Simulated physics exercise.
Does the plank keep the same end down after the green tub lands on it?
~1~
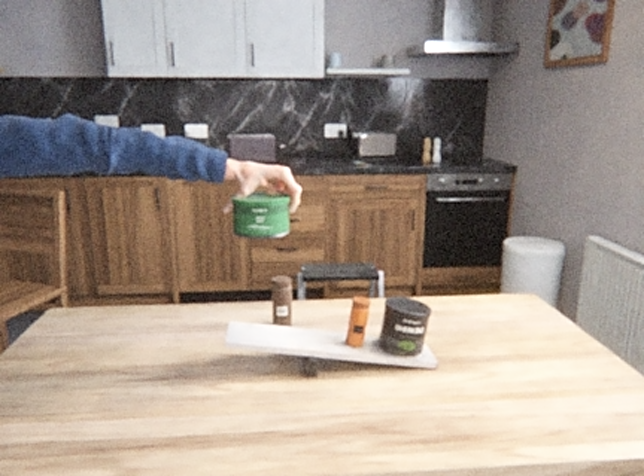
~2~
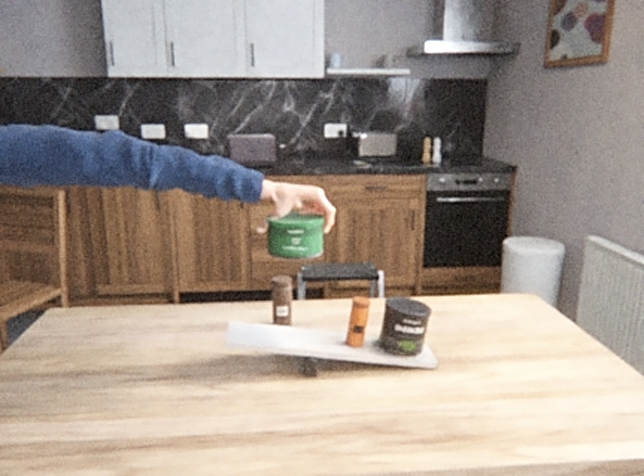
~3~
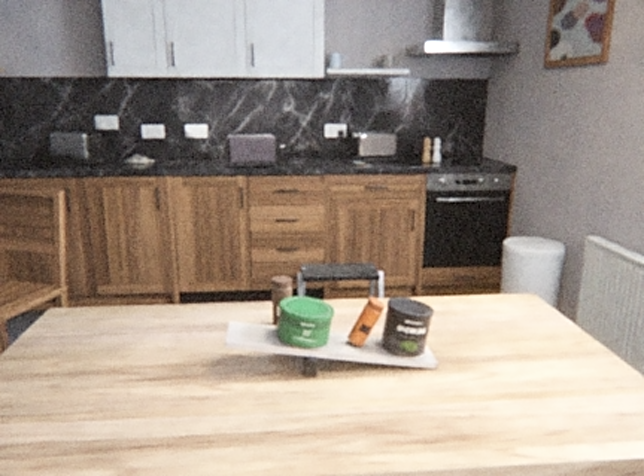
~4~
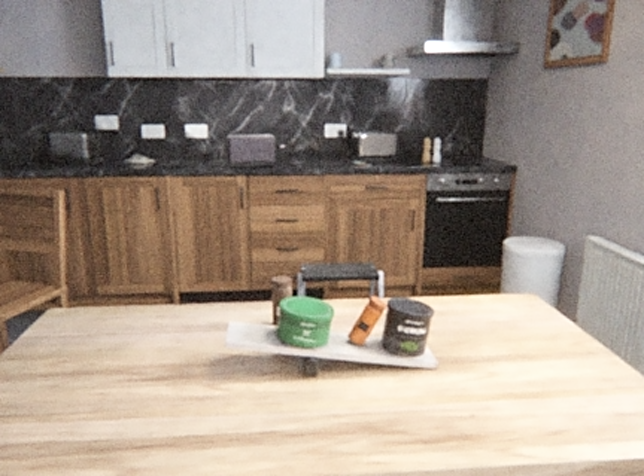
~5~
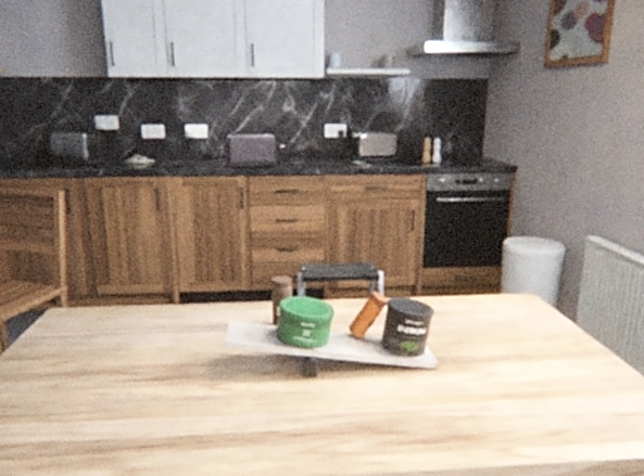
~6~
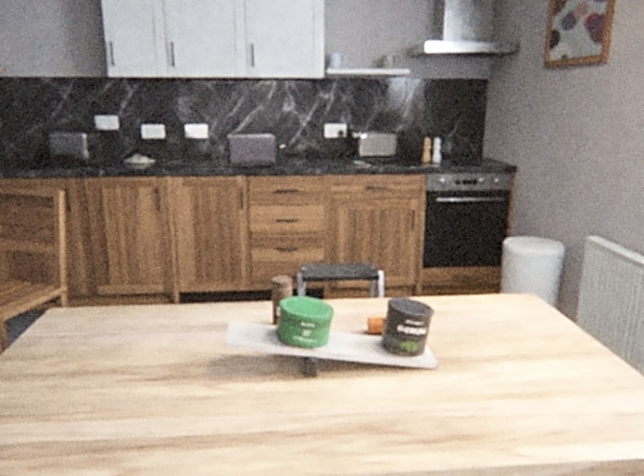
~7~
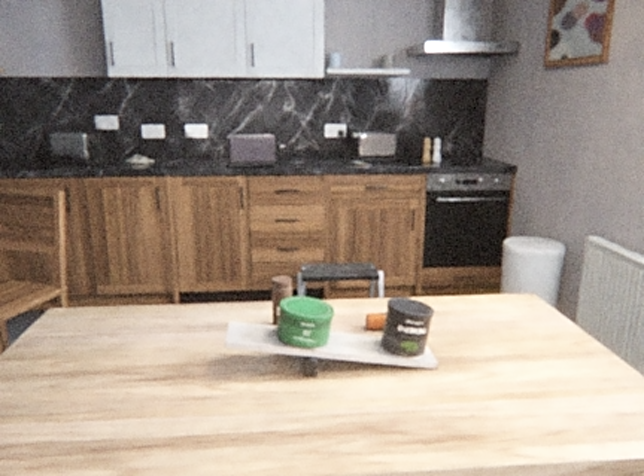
Yes, the right end is still the low one at the end, even with the green tub resting on the plank.
